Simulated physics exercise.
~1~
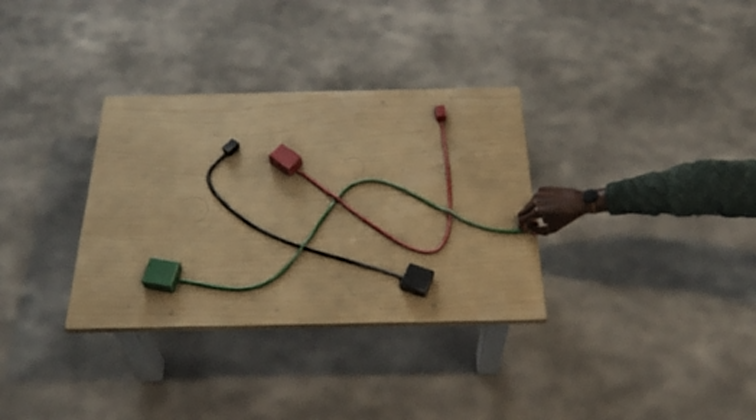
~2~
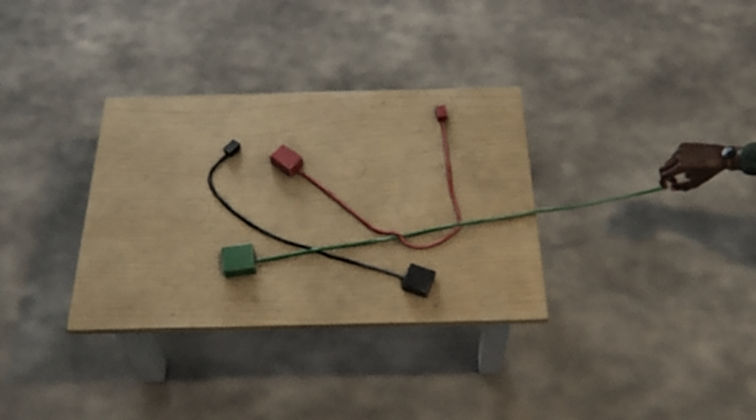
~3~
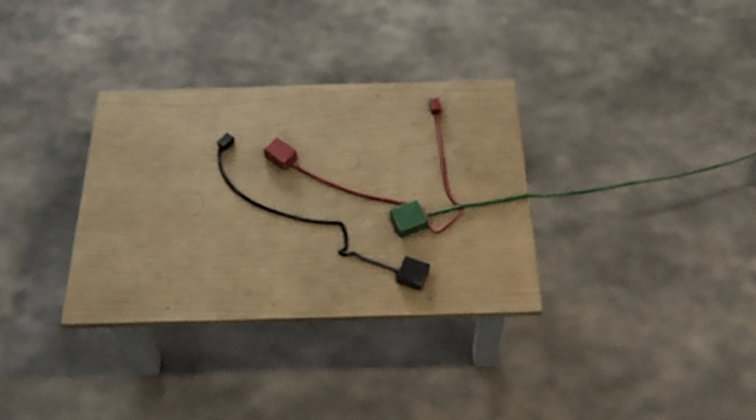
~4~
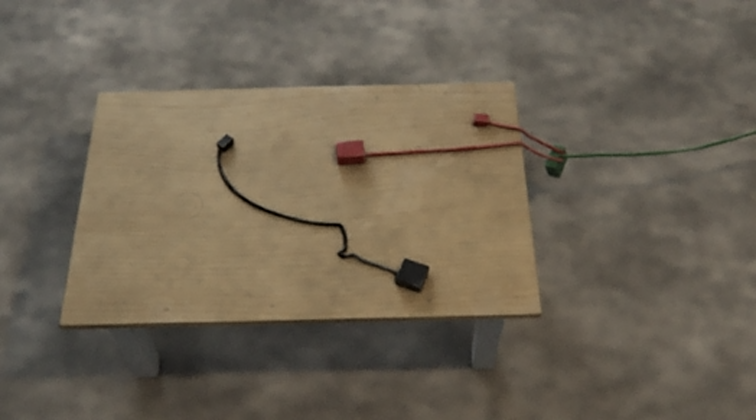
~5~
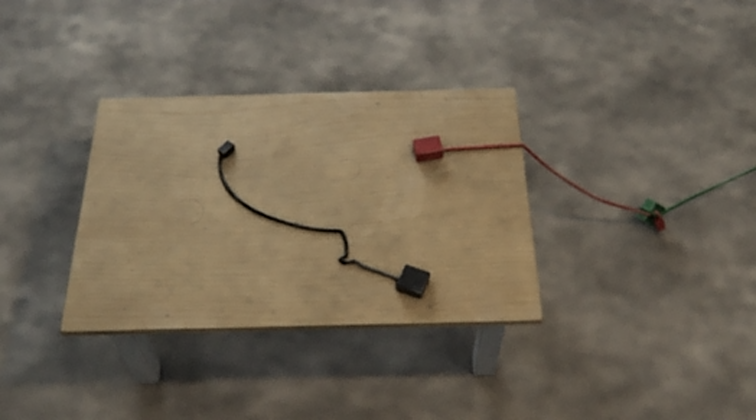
A green lead is pulled to the right by a hand in a dark green sleeve, across a pale wooden table seen from above by a slightly swaying camera. It overlaps a red lead and a black one, each with a block at one end and a small plug at the other. The green lead straightens, and its block slides across the table, kinking the black lead before catching the red one. The green block goes over the right edge, dragging the red plug with it. Finally both hang tangled off the table, the red block has shifted right, and the black block and plug remain in place.
